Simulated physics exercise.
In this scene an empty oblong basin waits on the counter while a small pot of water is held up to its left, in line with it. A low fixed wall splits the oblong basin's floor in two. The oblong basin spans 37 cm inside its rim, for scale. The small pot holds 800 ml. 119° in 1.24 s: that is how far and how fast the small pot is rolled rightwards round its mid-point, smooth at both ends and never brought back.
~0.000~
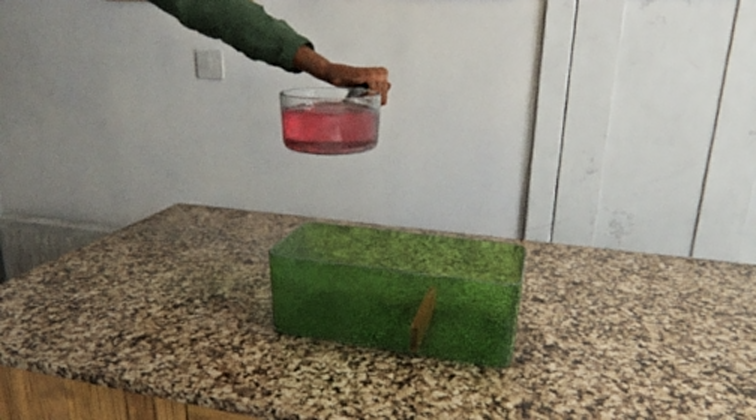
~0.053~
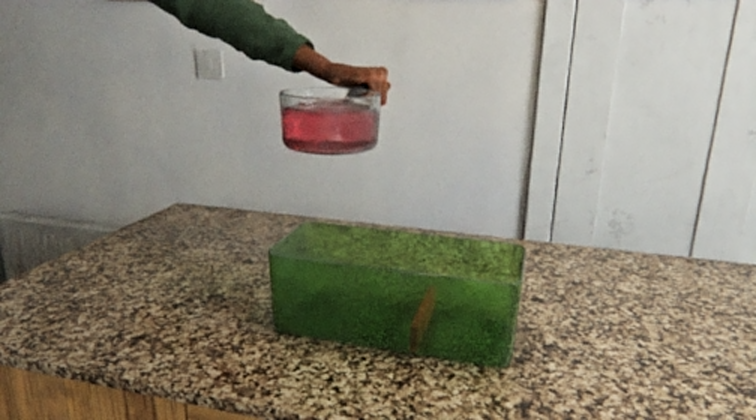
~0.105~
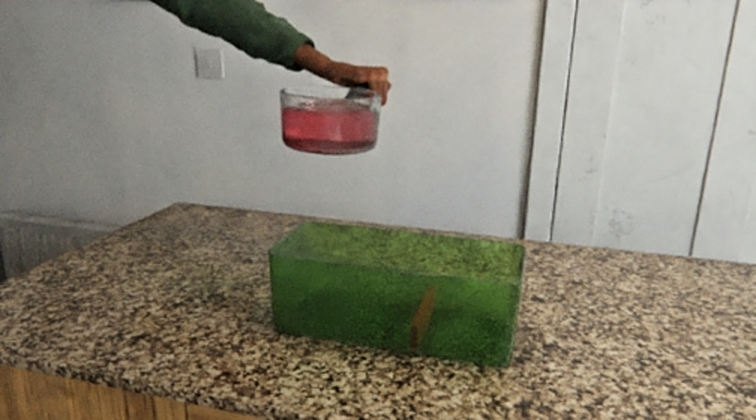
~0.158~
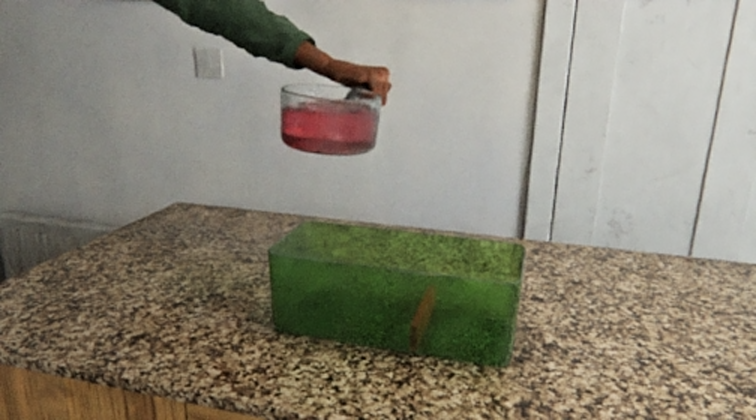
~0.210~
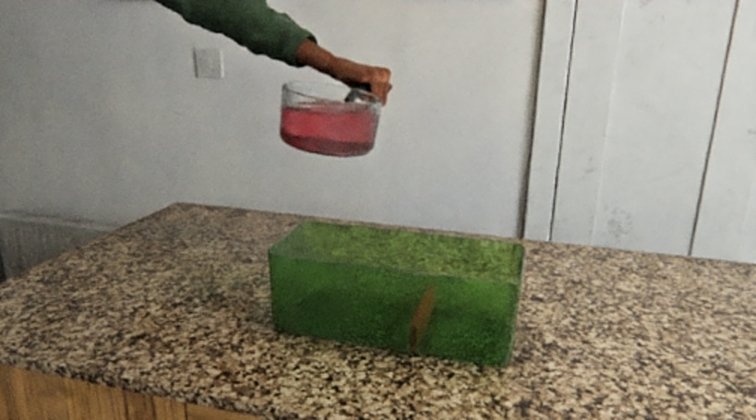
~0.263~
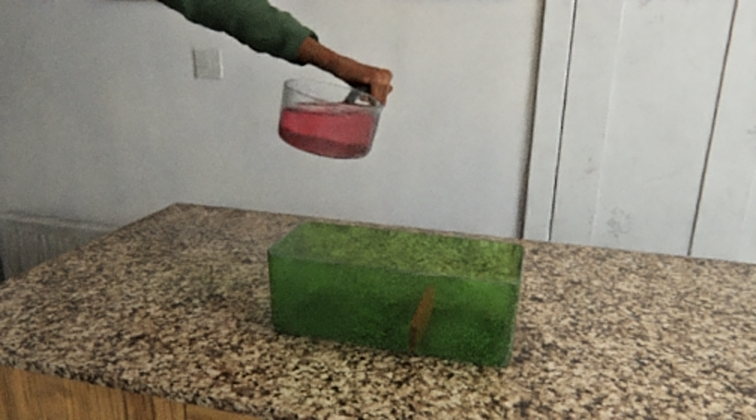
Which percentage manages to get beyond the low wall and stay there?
Beyond the low wall, roughly 50 per cent stays.
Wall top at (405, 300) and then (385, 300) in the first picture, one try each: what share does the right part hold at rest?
One try each: Around 70 percent and then around 85 percent.
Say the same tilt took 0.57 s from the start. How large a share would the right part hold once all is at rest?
25 per cent.
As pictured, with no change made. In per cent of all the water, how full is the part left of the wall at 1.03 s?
The fraction is near 34 percent.
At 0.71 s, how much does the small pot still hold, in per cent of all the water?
54 %.
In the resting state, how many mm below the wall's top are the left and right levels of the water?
It's around 28 mm on the left side and around 18 mm on the right side.
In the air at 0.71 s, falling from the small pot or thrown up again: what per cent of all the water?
It comes to about 38 percent.
By 0.71 s the tilt is 72° and 53 per cent is still to pour, 4 is left of the wall and 5 right of it.
By 1.03 s the tilt is 111° and 6 per cent is still to pour, 33 is left of the wall and 49 right of it.
By 1.37 s the tilt is 119° and 0 per cent is still to pour, 50 is left of the wall and 50 right of it.
By 1.74 s the tilt is 119° and 0 per cent is still to pour, 49 is left of the wall and 50 right of it.
At rest 49 per cent lies left of the wall, 50 right of it and 1 outside.
